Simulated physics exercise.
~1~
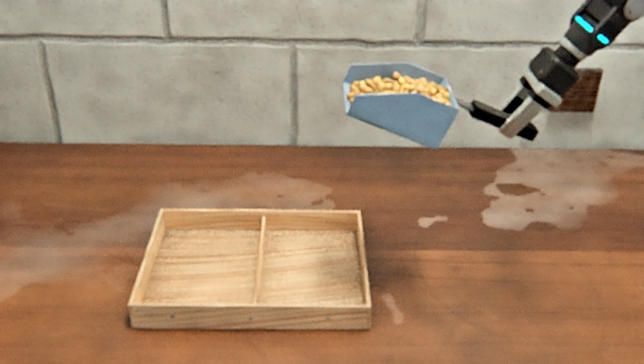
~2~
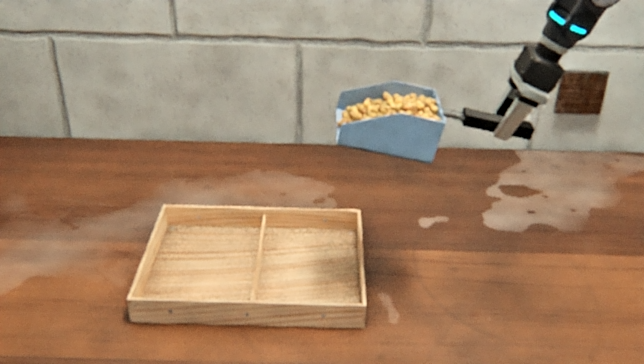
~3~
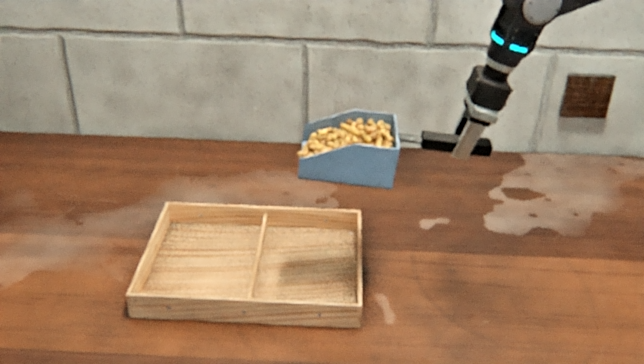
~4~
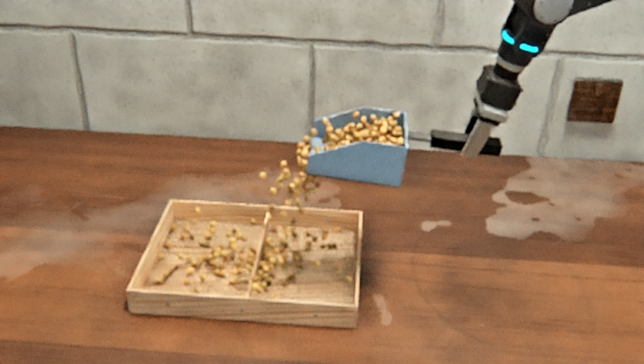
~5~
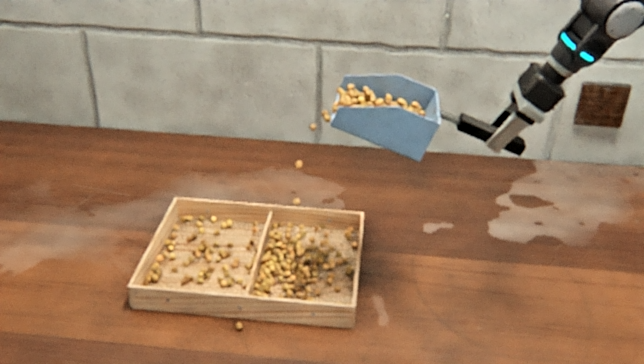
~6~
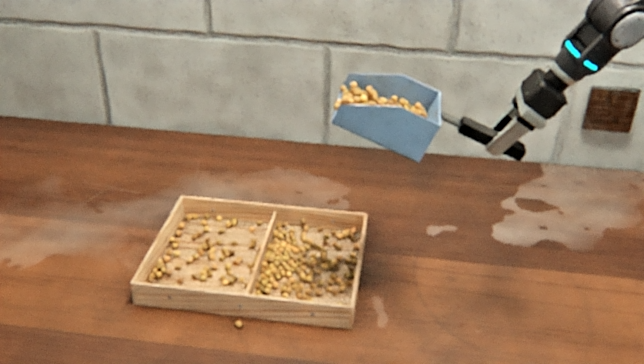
At the start, a robot arm on the right holds a blue scoop heaped with dried chickpeas above a wooden table, with a divided wooden tray below. The arm lowers the scoop and moves it left as its open front swings toward the tray. Chickpeas then spill over the front edge and scatter into both parts of the tray. The scoop rises back to the right, tilting backward, while a few last pieces drop. Finally it stays raised, still holding many chickpeas, with more in the tray's right part than its left and one on the table.
